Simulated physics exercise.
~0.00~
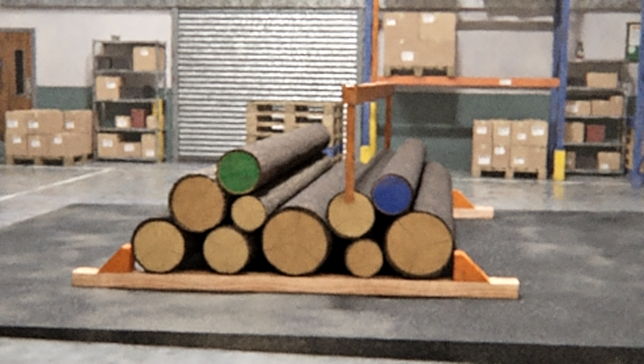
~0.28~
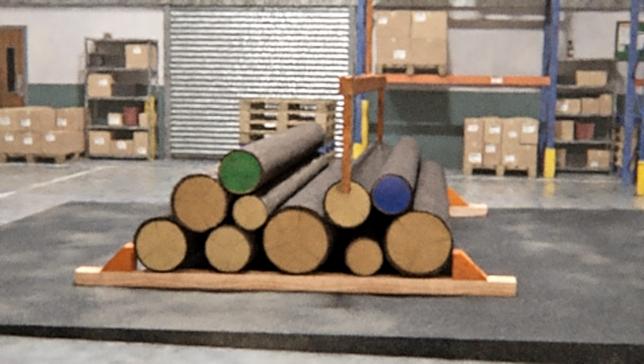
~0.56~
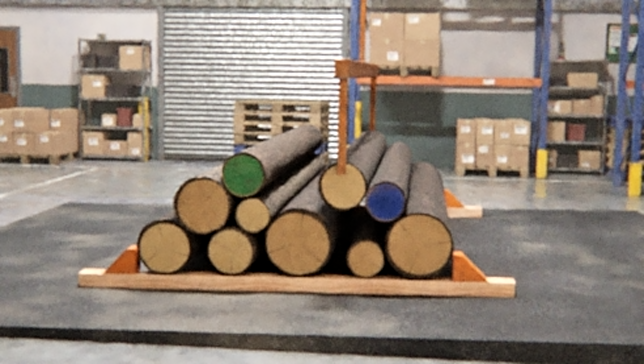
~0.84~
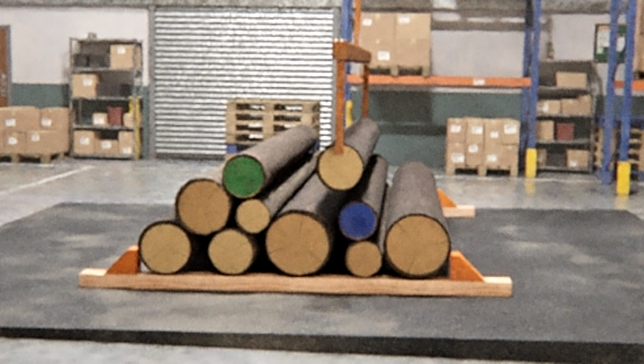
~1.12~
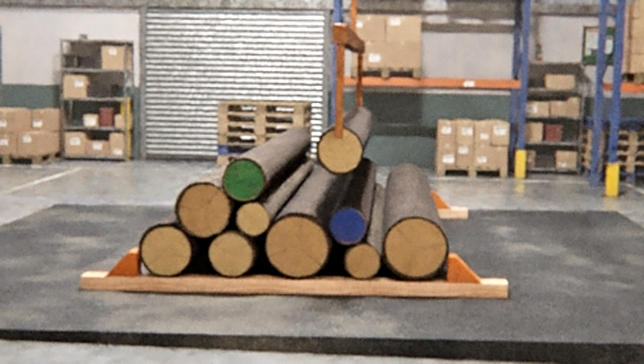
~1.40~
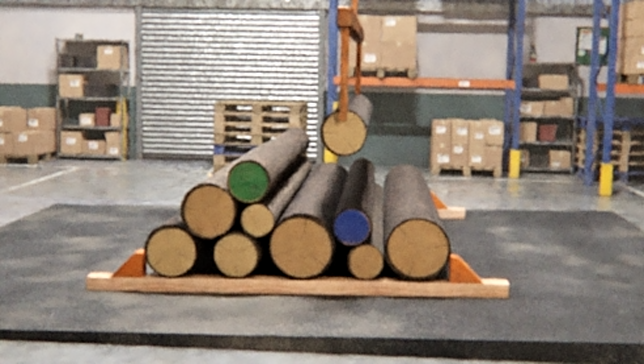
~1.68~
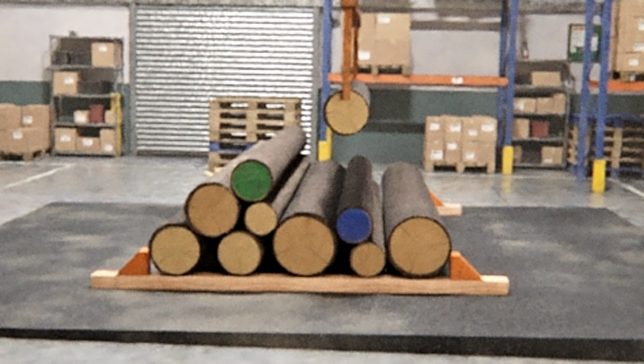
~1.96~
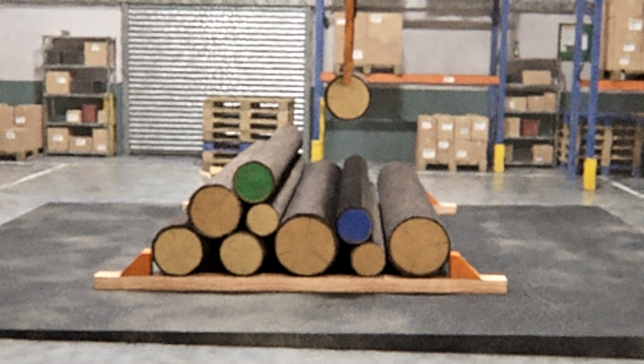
The clip shows a chocked stack of logs in a storage bay as an orange lifting beam draws one log up and out of the pile. The blue-ended log beside it slips down to the left into the gap, while the green-ended log stays put and the hooked log ends hanging above.
